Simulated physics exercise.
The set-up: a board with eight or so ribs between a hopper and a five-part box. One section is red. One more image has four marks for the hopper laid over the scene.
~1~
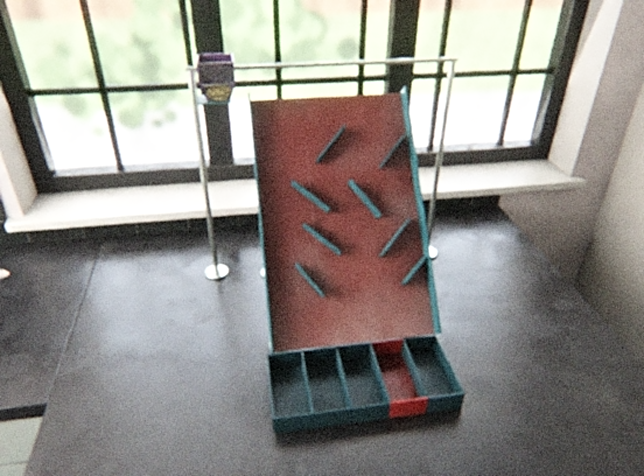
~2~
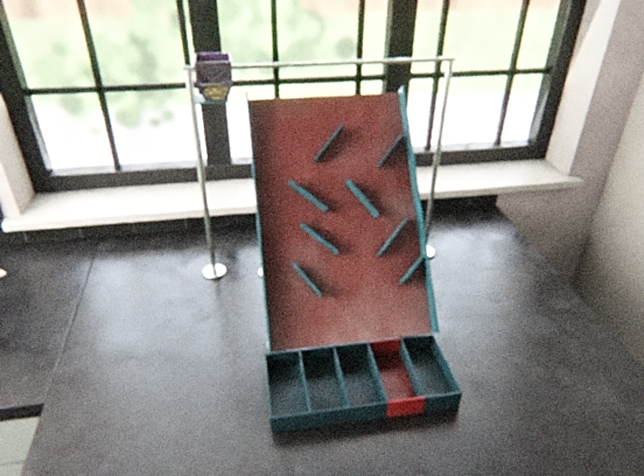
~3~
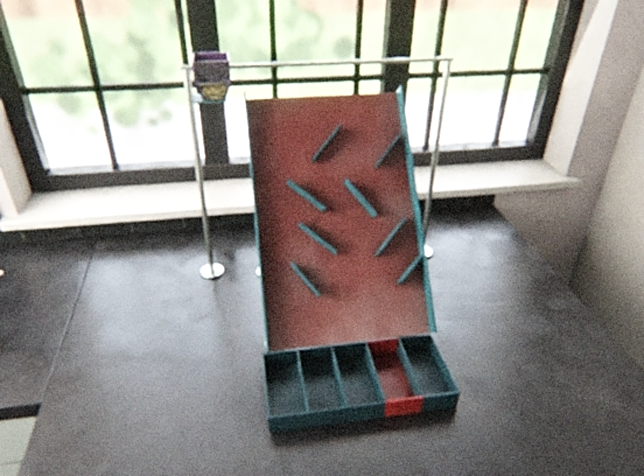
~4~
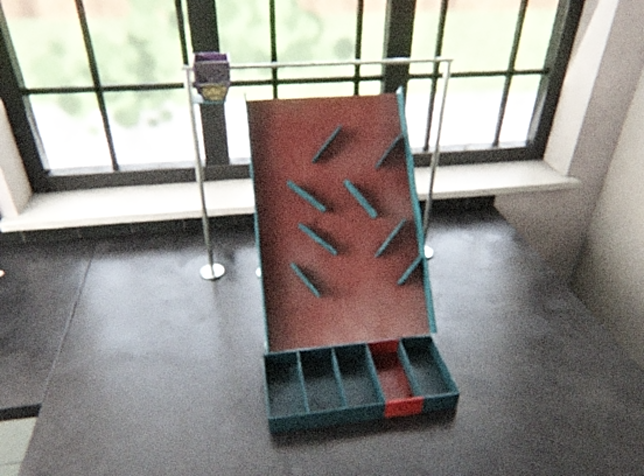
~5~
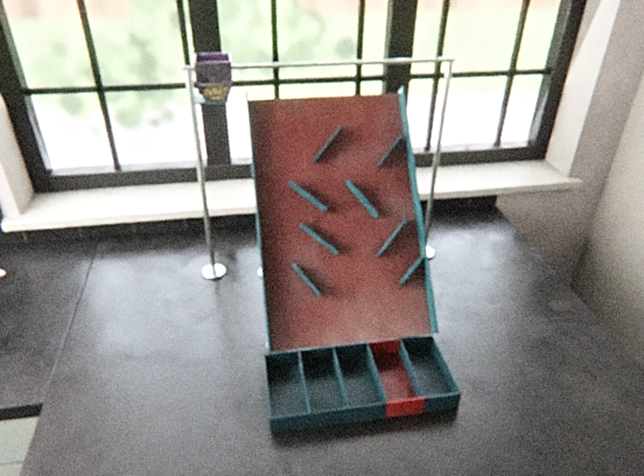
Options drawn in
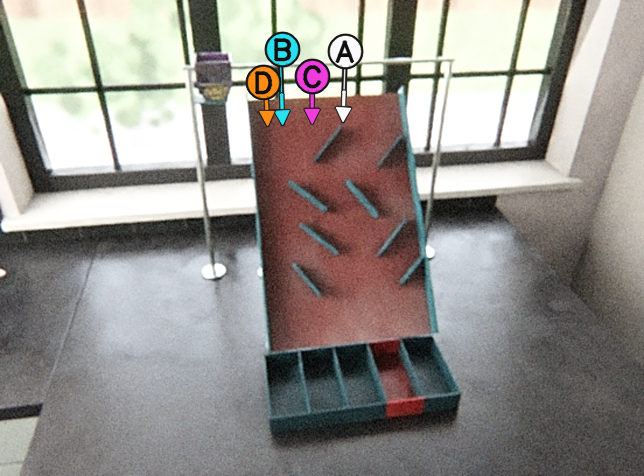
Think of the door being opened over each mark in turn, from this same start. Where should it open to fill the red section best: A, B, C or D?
C beats the others.
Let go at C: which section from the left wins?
The fourth from the left.
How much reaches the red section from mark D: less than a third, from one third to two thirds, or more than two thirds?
Less than a third.
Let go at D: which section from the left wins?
It is the first one.
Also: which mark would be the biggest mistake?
D.
On the marked copy, mark A meets the board at (343, 116); mark B meets the board at (282, 119); mark C meets the board at (312, 118); mark D meets the board at (267, 120).
With A, about a third in the red section, about two thirds in other sections, a stray few outside the box.
With B, about a third in the red section, about half in other sections, about a quarter outside the box.
With C, about half in the red section, about a third in other sections, a small part outside the box.
With D, a small part in the red section, about two thirds in other sections, about a quarter outside the box.
